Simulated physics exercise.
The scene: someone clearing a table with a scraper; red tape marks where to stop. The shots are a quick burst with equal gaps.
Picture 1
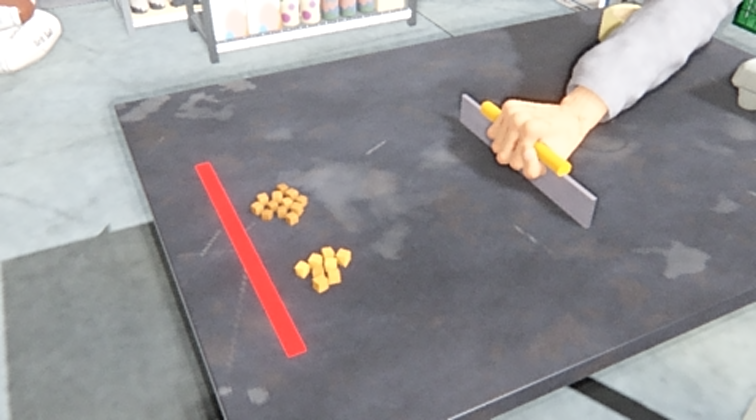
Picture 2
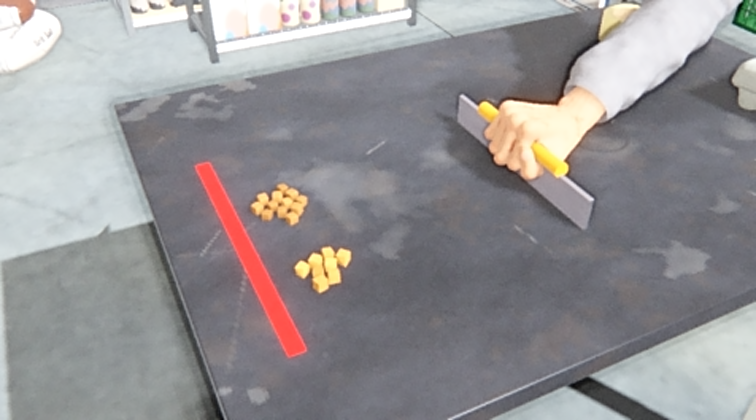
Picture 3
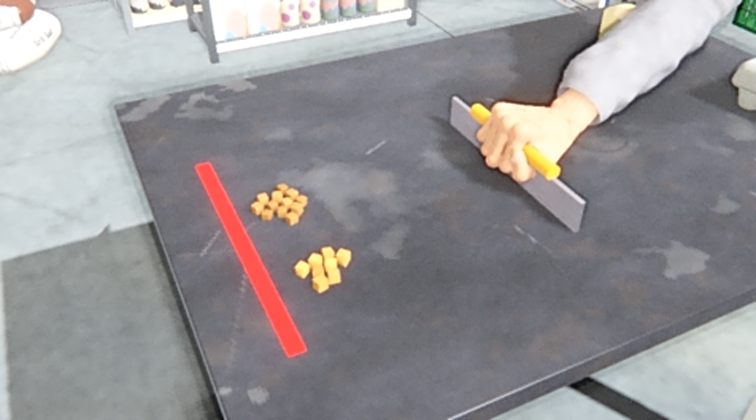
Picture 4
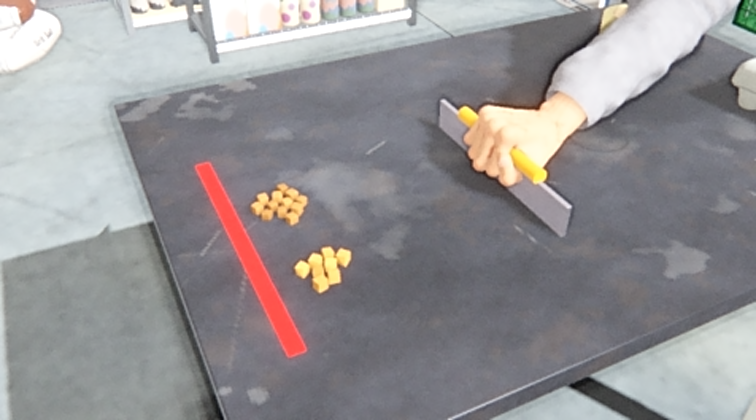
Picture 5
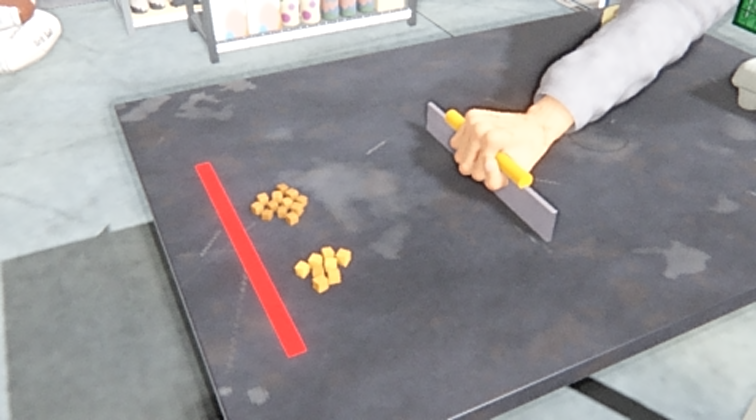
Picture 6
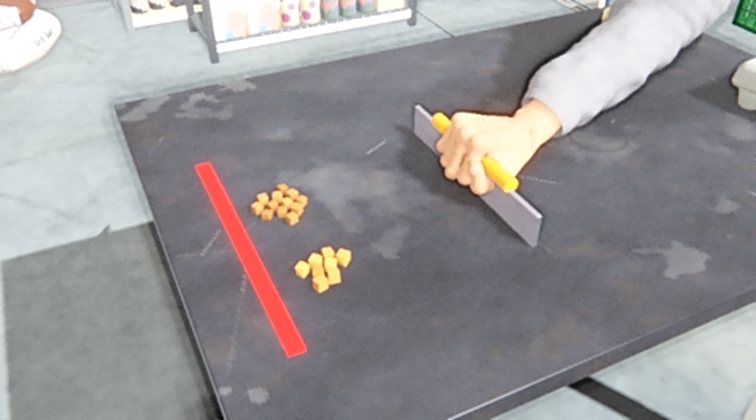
A hand slides a scraper left across a dark table toward two small piles of cubes.
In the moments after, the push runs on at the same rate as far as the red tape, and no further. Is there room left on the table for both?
Nearer lot: It all stops short of the edge. Farther lot: It all stops short of the edge.
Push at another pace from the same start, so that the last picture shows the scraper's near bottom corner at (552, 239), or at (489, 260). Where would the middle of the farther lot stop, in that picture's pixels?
First near (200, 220), then near (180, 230).
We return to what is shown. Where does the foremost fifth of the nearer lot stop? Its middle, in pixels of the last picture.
At about (229, 296).
Then, 0.46 s on from there, scraper still moving, near (355, 187); nearer lot all on the table, its front near (303, 270); farther lot all on the table, its front near (258, 209).
Then, 0.94 s on from there, scraper stopped at the red tape; nearer lot all on the table, its front near (233, 304); farther lot all on the table, its front near (184, 217).
Then, 1.22 s on from there, scraper stopped at the red tape; nearer lot all on the table, its front near (232, 304); farther lot all on the table, its front near (184, 218).
In the end, scraper stopped at the red tape; nearer lot all on the table, its front near (232, 304); farther lot all on the table, its front near (184, 218).
